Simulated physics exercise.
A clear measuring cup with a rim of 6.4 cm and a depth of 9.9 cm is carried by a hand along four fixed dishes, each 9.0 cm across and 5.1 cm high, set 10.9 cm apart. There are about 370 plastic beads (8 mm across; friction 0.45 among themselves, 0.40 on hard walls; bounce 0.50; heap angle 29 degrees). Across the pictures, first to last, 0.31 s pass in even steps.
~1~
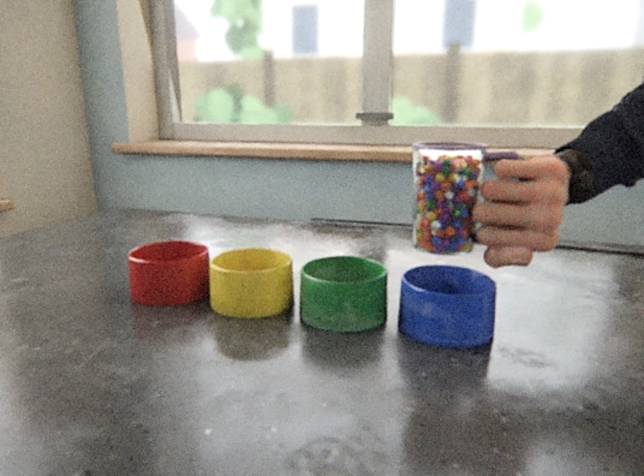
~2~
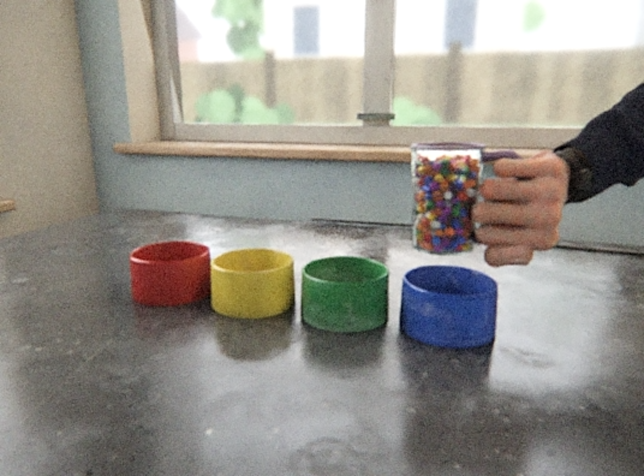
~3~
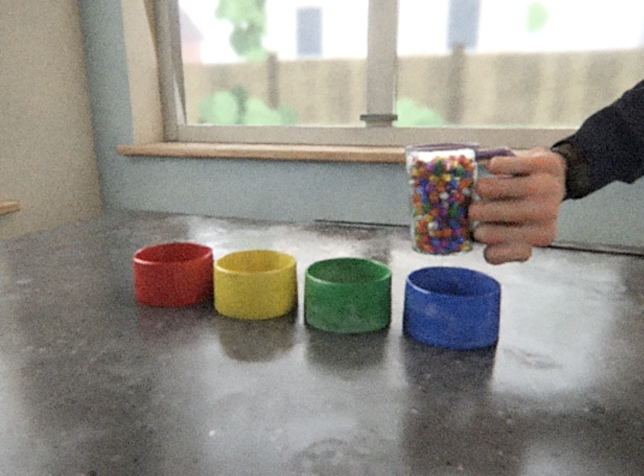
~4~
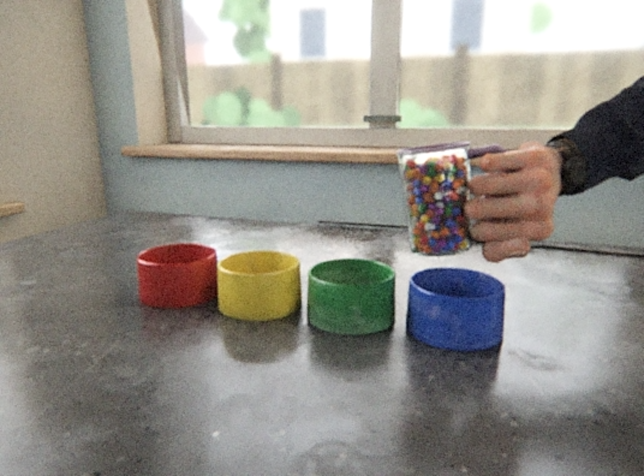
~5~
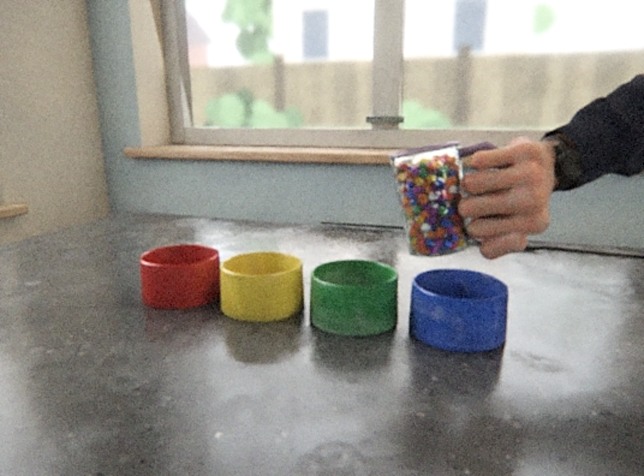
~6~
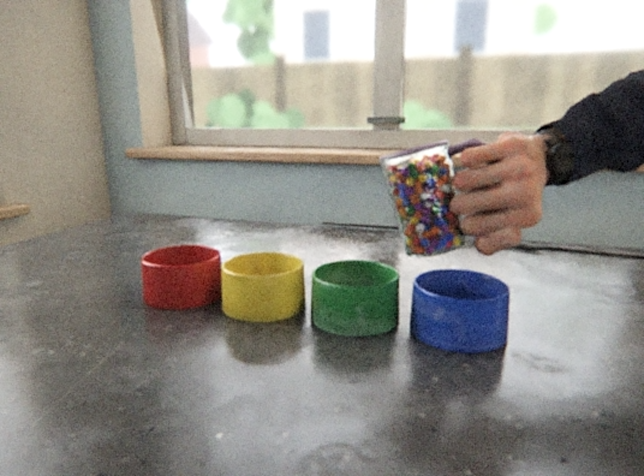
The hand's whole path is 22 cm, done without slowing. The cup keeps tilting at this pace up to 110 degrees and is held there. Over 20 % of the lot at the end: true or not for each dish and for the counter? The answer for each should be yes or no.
Red dish - yes, blue dish - no, green dish - no, yellow dish - no, counter - no.
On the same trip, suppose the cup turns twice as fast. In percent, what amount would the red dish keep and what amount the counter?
In that case the red dish gets 10 while the counter gets 20.
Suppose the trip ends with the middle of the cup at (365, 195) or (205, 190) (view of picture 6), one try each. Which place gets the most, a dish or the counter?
Counter, then red.
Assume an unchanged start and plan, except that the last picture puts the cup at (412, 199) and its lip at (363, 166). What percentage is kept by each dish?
Red 80, blue 0, green 0, yellow 10.
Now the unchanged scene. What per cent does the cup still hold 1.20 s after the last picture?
Close to 95 % of the load.
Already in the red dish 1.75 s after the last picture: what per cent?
About 60 per cent by then.
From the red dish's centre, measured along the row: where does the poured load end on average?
Around 1 cm away, toward the right-hand end.
Then, 0.72 s after the last picture, tilt 59 degrees; cup holds 100 %.
Then, 1.20 s after the last picture, tilt 89 degrees; cup holds 95 %.
Then, 1.75 s after the last picture, tilt 110 degrees; cup holds 30 %, red 60 %.
In the end, red 90 %, blue 0 %, green 0 %, yellow 0 %, counter 10 %.
